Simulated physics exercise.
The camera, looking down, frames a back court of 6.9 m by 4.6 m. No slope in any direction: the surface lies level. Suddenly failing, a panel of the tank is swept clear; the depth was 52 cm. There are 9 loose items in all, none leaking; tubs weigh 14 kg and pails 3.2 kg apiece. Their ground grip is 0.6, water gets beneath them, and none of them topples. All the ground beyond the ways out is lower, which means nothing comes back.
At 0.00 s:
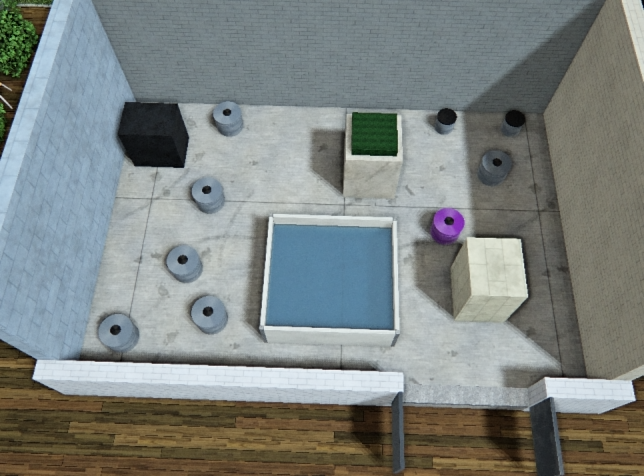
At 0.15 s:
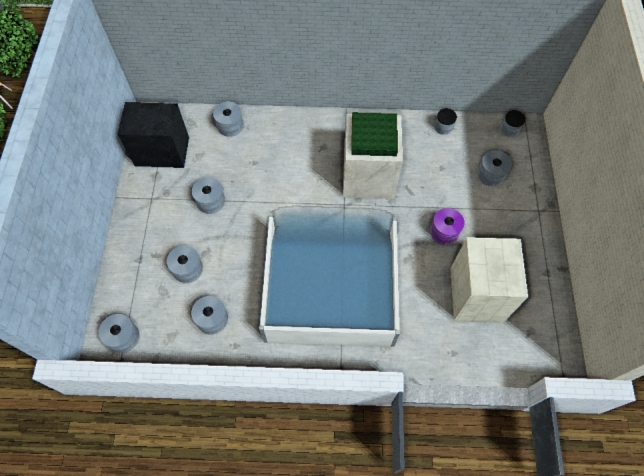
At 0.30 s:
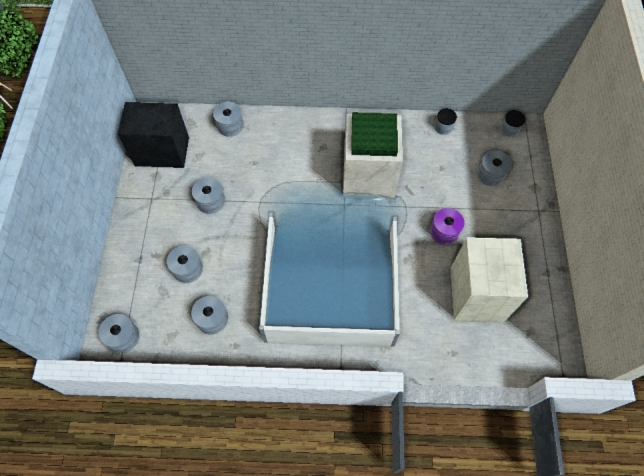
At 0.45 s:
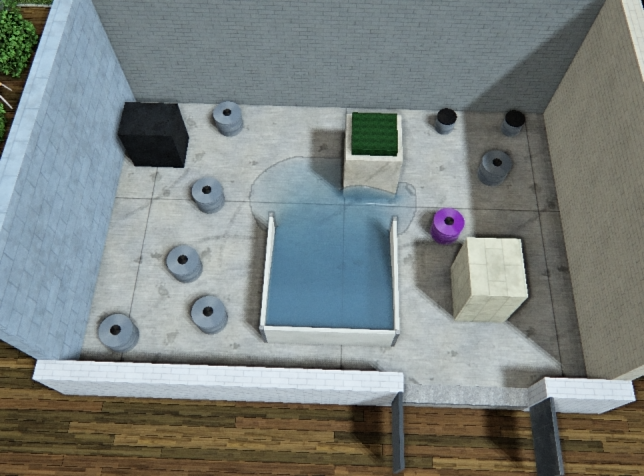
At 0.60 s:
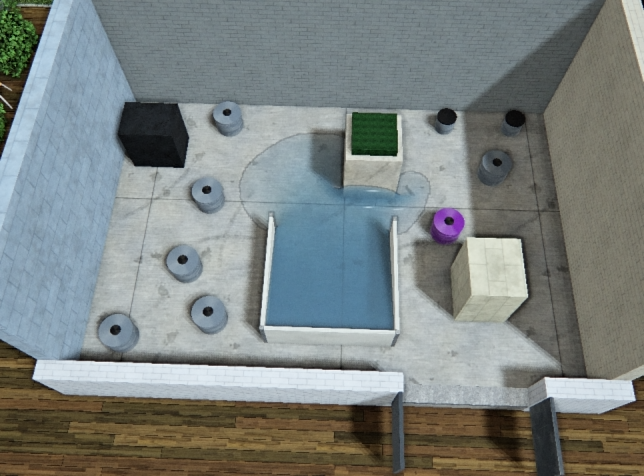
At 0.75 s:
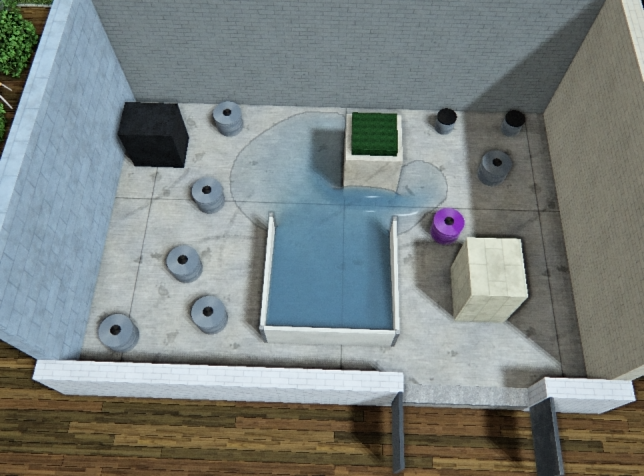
Walled court seen from above, with water spreading from the open far side of a tank around a planter, tubs staying still.
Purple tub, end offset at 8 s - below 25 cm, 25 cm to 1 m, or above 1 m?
Chances are it edges a little way.
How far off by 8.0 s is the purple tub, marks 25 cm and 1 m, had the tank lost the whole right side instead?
My answer is that the purple tub is flushed far out.
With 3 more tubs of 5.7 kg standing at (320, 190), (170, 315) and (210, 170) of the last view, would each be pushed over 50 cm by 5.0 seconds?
Taking them in the order given: Exceeds it, falls short and exceeds it.
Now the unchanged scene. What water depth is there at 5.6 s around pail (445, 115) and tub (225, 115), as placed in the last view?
Around 7 cm and 8 cm.
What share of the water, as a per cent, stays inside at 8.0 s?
Roughly 98 percent.
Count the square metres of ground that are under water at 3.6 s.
23 m2.
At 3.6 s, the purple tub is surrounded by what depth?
Depth: About 4 cm.
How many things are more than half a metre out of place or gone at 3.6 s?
3 of them.
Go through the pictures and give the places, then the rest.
In the first frame, the purple tub at (449, 221), on the bottom; 2.7 m2 under water; 0 of 9 have shifted.
In the second frame, the purple tub at (449, 221), on the bottom; water covers 3.6 m2; 0 of 9 have shifted.
In the third frame, the purple tub at (449, 221), on the bottom; water covers 4.4 m2; 0 of 9 have shifted.
In the fourth frame, the purple tub at (449, 221), on the bottom; 5.2 m2 under water; 0 of 9 have shifted.
In the fifth frame, the purple tub at (449, 221) rests on the ground; 6.2 m2 under water; 0 of 9 have shifted.
In the sixth frame, the purple tub at (449, 221) rests on the ground; 7.3 m2 under water; 0 of 9 have shifted.
After 1.6 s the purple tub is near (454, 225), 0.1 m from its start, aground; 0 of 9 are out; 0 afloat.
After 3.6 s the purple tub is near (479, 242), 0.5 m from its start, aground; 0 of 9 are out; 3 afloat.
After 5.6 s the purple tub is near (479, 242), 0.5 m from its start, aground; 0 of 9 are out; 2 afloat.
After 8.0 s the purple tub is near (479, 242), 0.5 m from its start, aground; 0 of 9 are out; 2 afloat.
